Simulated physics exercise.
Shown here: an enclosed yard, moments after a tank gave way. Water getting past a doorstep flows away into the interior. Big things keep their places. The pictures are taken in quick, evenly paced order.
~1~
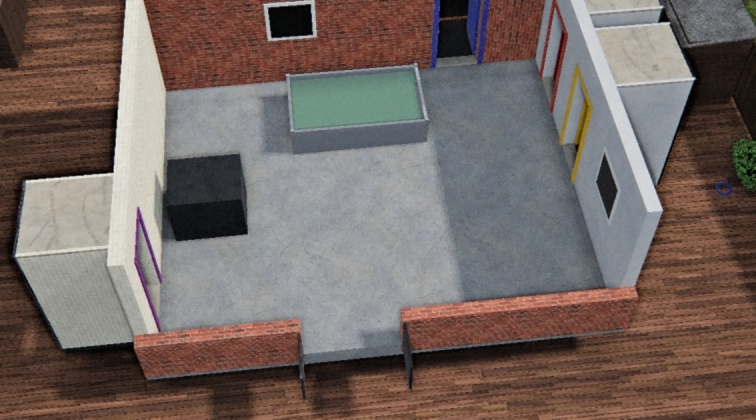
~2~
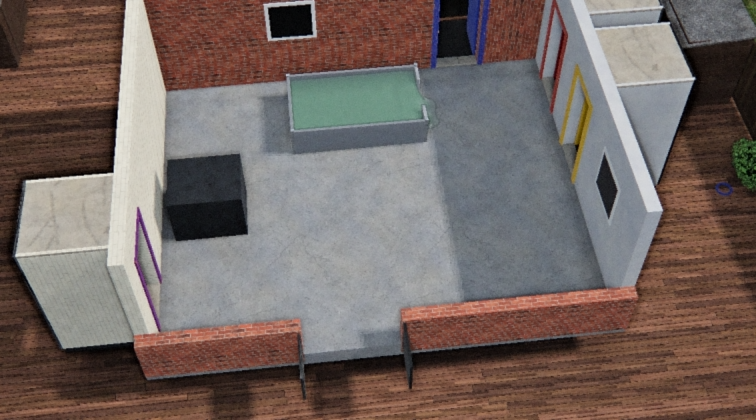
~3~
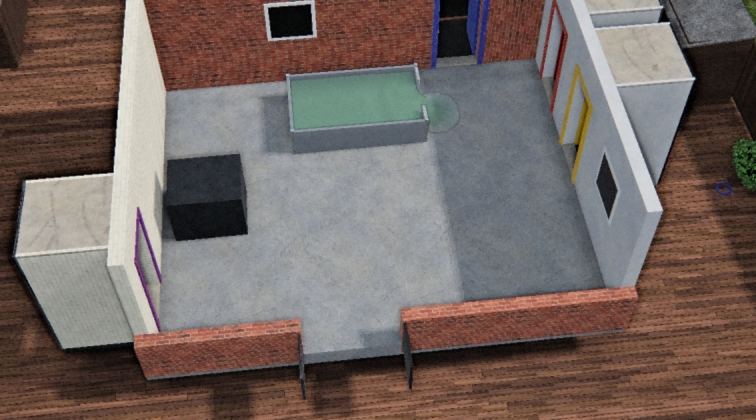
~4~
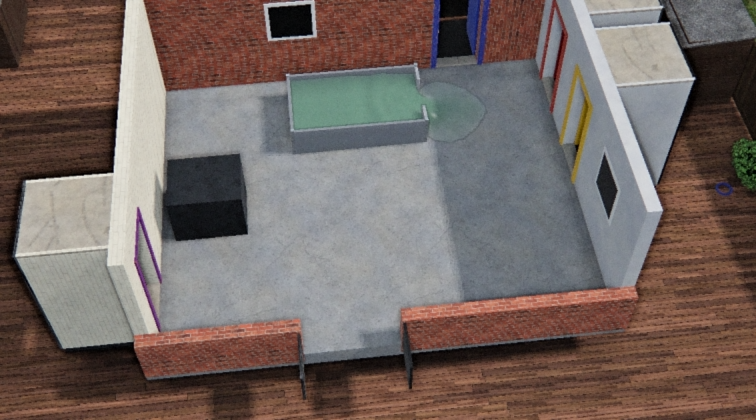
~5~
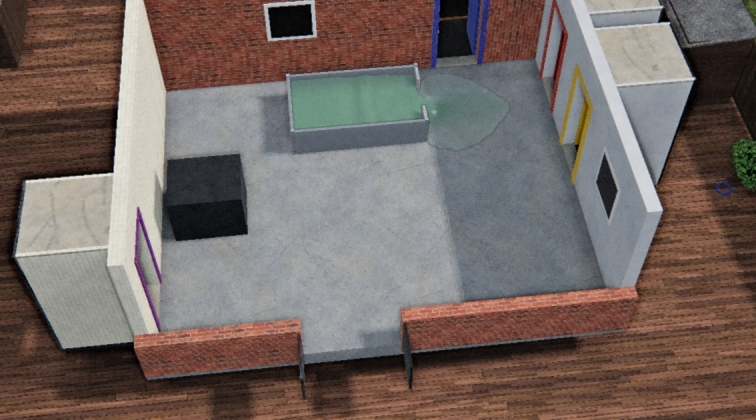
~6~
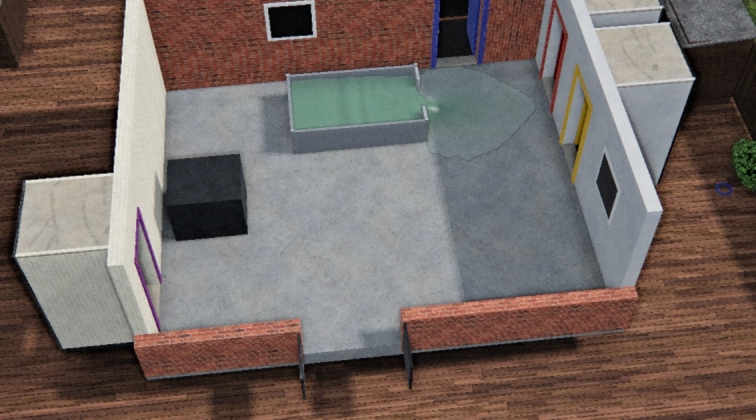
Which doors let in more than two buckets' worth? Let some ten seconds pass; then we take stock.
Purple door - no; yellow door - yes; red door - yes; blue door - yes.
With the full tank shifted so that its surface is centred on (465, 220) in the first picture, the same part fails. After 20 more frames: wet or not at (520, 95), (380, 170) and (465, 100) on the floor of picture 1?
The first spot ends up sodden, the second left untouched and the third sodden.
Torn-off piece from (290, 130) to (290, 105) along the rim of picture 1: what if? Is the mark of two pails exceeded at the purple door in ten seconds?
Note - purple door: Short of the mark.
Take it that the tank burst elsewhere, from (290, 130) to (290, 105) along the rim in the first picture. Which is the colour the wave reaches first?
My answer is the purple door.
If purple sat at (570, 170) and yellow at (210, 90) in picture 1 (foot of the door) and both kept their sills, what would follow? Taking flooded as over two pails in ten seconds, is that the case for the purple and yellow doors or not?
Note: Purple beats the limit, yellow does not reach the limit.
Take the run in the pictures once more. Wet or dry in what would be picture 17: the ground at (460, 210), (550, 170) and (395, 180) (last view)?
In that order the points end up high and dry, soaked and high and dry.
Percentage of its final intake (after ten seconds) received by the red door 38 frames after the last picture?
Estimate: Some 85 per cent.
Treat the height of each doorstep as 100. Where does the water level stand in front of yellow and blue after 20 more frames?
Estimate, in order: 250 and 140 percent.
A moment on, water covers 15 % of the floor; the purple door not reached, the yellow door not reached, the red door under two buckets in, the blue door wet at the sill, nothing in.
Next, water covers 20 % of the floor; the purple door not reached, the yellow door under two buckets in, the red door over two buckets in, the blue door under two buckets in.
Then, water covers 25 % of the floor; the purple door not reached, the yellow door over two buckets in, the red door far over two buckets in, the blue door over two buckets in.
Later, water covers 35 % of the floor; the purple door not reached, the yellow door over two buckets in, the red door far over two buckets in, the blue door over two buckets in.
In the end, water covers 60 % of the floor; the purple door not reached, the yellow door far over two buckets in, the red door far over two buckets in, the blue door over two buckets in.
